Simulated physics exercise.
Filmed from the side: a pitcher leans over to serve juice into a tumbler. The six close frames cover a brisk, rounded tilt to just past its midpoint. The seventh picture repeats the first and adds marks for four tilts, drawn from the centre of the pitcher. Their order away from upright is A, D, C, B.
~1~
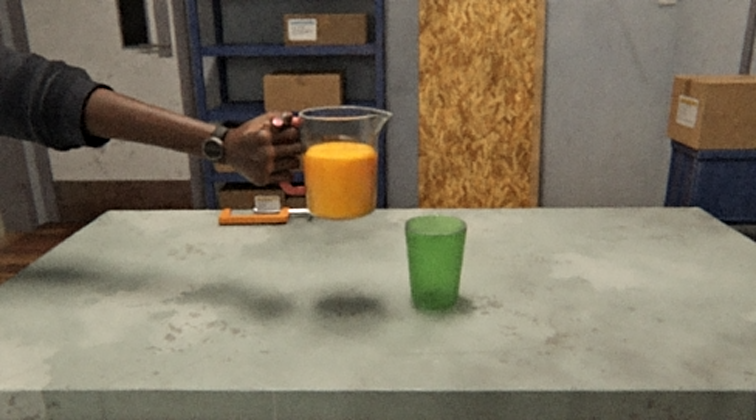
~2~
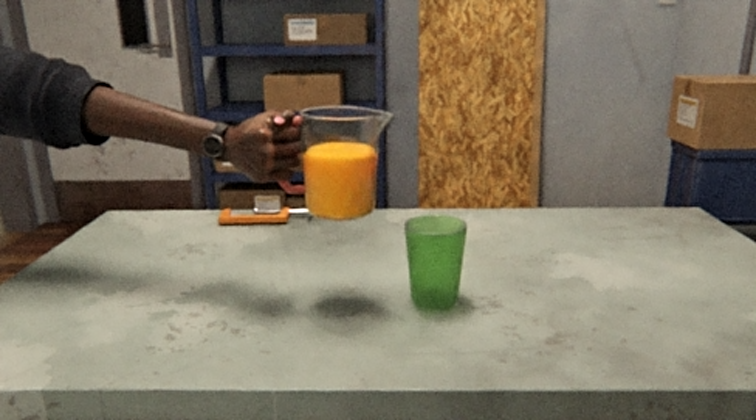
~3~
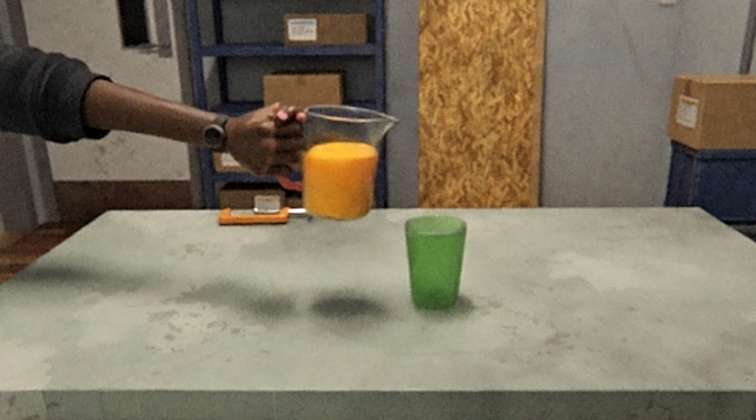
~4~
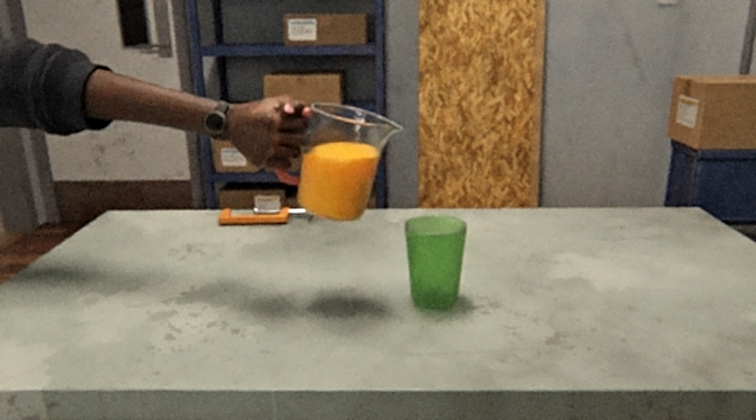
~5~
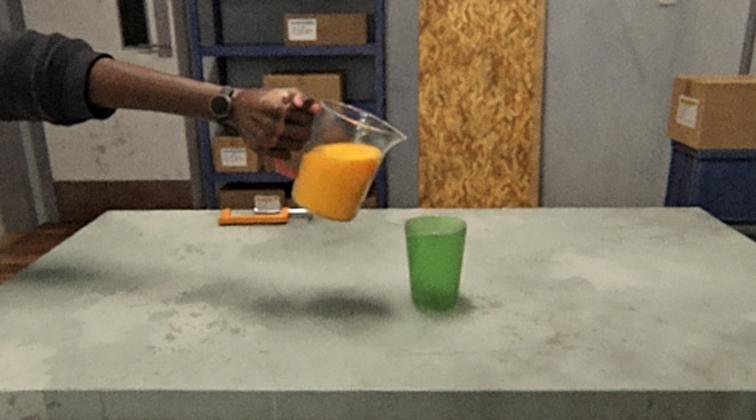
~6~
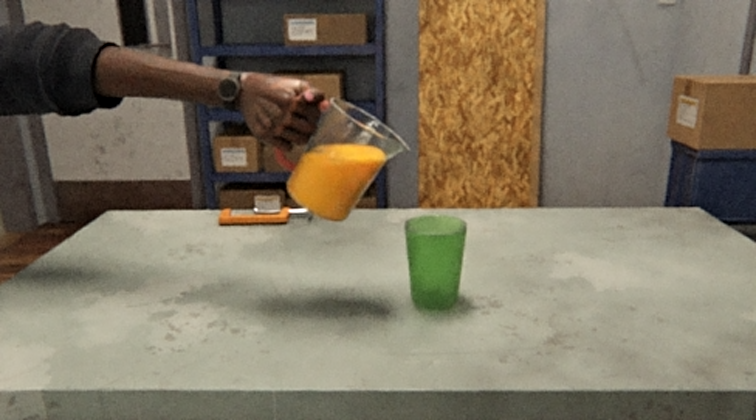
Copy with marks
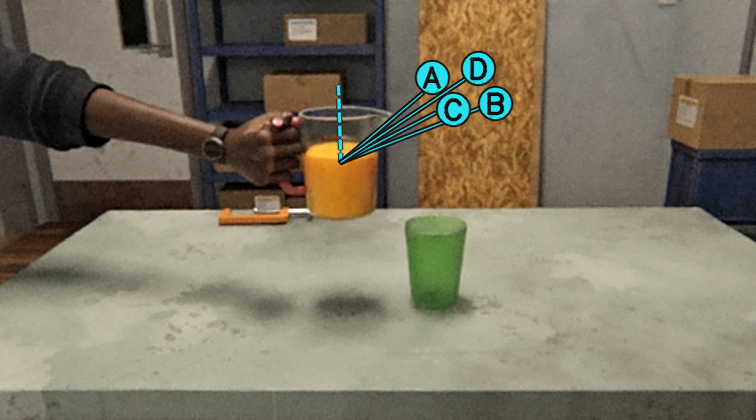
A glass pitcher of orange juice, gripped by a hand wearing a watch, hung upright above a table, then leaned steadily rightward toward a green tumbler, with no juice leaving it.
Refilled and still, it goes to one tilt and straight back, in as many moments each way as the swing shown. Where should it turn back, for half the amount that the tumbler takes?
B is best.
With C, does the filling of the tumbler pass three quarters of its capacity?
No, less.
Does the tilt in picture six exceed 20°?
Yes.
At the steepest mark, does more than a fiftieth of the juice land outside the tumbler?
No, it does not.
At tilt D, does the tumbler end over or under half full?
Under half.
On the marked copy, A at (422, 93); B at (479, 108); C at (435, 112); D at (464, 79).
With A, the tumbler ends with about 10 % of what it can hold.
With B, the tumbler ends with about 48 % of what it can hold.
With C, the tumbler ends with about 32 % of what it can hold.
With D, the tumbler ends with about 19 % of what it can hold.
